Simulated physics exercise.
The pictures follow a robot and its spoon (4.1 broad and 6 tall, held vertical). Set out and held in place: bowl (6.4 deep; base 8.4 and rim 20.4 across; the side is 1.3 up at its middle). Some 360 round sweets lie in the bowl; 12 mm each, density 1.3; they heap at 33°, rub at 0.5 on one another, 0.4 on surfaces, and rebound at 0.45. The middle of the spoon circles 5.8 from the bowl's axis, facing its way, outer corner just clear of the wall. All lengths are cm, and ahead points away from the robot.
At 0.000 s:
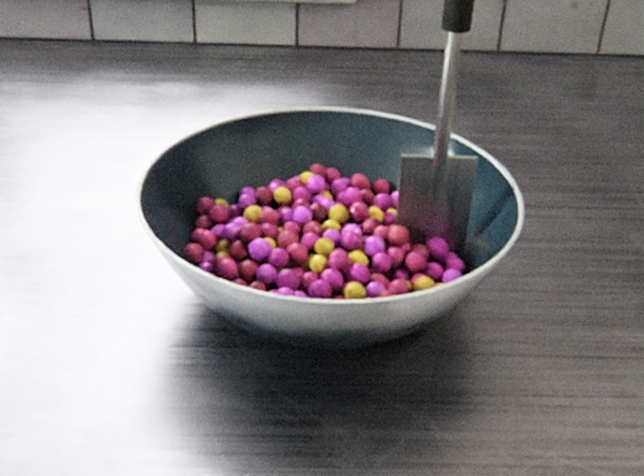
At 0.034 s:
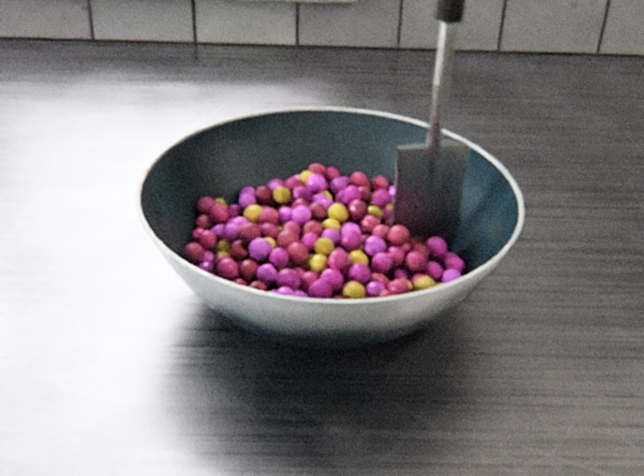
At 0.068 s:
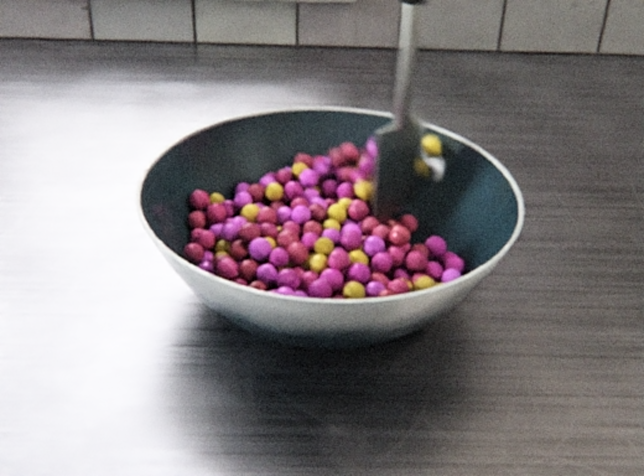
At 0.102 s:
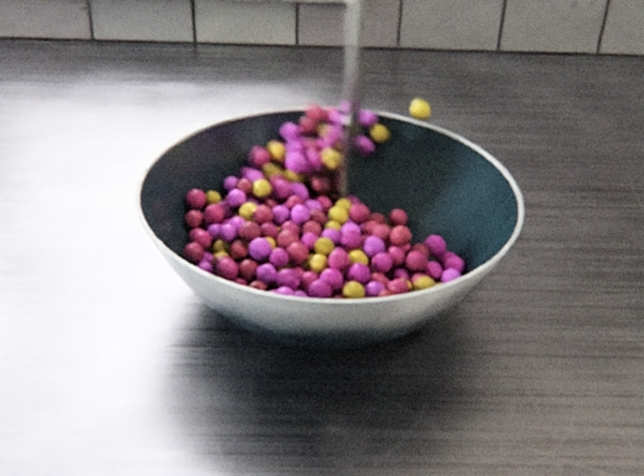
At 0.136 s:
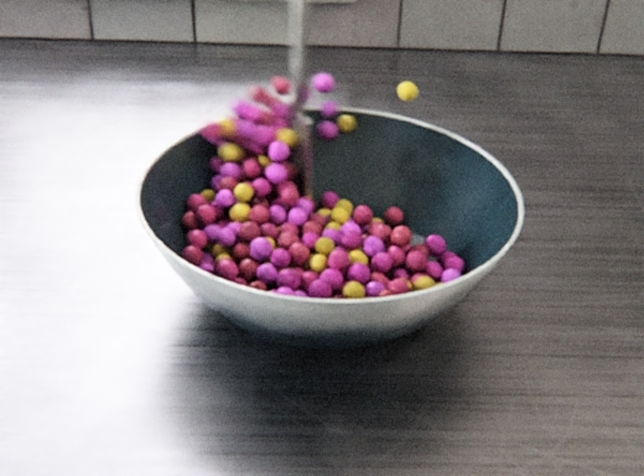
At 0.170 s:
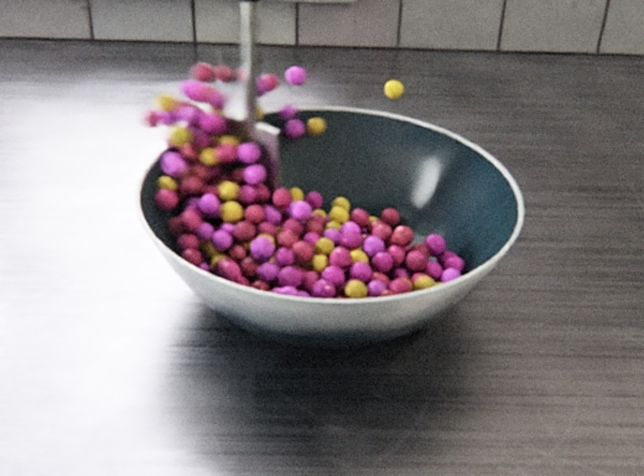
A metal spatula swept from right to left around the back of a bowl of pink, purple and yellow balls, heaping them up at the left and flinging several above the rim.
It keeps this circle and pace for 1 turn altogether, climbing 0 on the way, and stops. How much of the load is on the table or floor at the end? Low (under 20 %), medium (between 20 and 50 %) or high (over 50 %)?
On the table or floor the share is medium, between 20 and 50 %.
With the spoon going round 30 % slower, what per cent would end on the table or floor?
In that case some 15 per cent.
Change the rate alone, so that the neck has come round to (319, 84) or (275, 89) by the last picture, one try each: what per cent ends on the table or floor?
Some 20 and 25 per cent.
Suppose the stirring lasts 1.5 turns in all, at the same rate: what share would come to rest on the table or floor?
In that case some 45 per cent.
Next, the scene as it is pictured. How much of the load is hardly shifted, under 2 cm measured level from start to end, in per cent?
Roughly 15 per cent.
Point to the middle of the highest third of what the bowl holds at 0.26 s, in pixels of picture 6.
Near (265, 268).
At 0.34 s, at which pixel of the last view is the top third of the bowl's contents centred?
Near (432, 251).
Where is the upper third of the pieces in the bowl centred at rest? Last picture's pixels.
At about (370, 203).
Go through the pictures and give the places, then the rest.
The first picture shows the spoon neck at (443, 131), 0° round; upper third of the load around (317, 236), from x 195 to 455, top at y 175; 362 in the bowl.
The second picture shows the spoon neck at (437, 119), 14° round; upper third of the load around (321, 233), from x 195 to 455, top at y 175.
The third picture shows the spoon neck at (404, 98), 45° round; upper third of the load around (321, 216), from x 195 to 455, top at y 145.
The fourth picture shows the spoon neck at (353, 86), 77° round; upper third of the load around (308, 206), from x 195 to 455, top at y 110.
The fifth picture shows the spoon neck at (299, 85), 109° round; upper third of the load around (276, 195), from x 190 to 455, top at y 85; 361 in the bowl, 1 in flight or on the tool.
The sixth picture shows the spoon neck at (251, 97), 140° round; upper third of the load around (229, 194), from x 155 to 455, top at y 75; 352 in the bowl, 10 in flight or on the tool.
After 0.26 s, 221° round, highest piece 11 above the table; 320 in the bowl, 3 on the table or floor, 39 in flight or on the tool.
After 0.34 s, 301° round, highest piece 12 above the table; 280 in the bowl, 30 on the table or floor, 52 in flight or on the tool.
After 0.58 s, 0° round, highest piece 6 above the table; 242 in the bowl, 119 on the table or floor, 1 in flight or on the tool.
After 1.28 s, 0° round, highest piece 5 above the table; 242 in the bowl, 120 on the table or floor.
In the end, 242 in the bowl, 120 on the table or floor. That is 33 % on the table or floor.
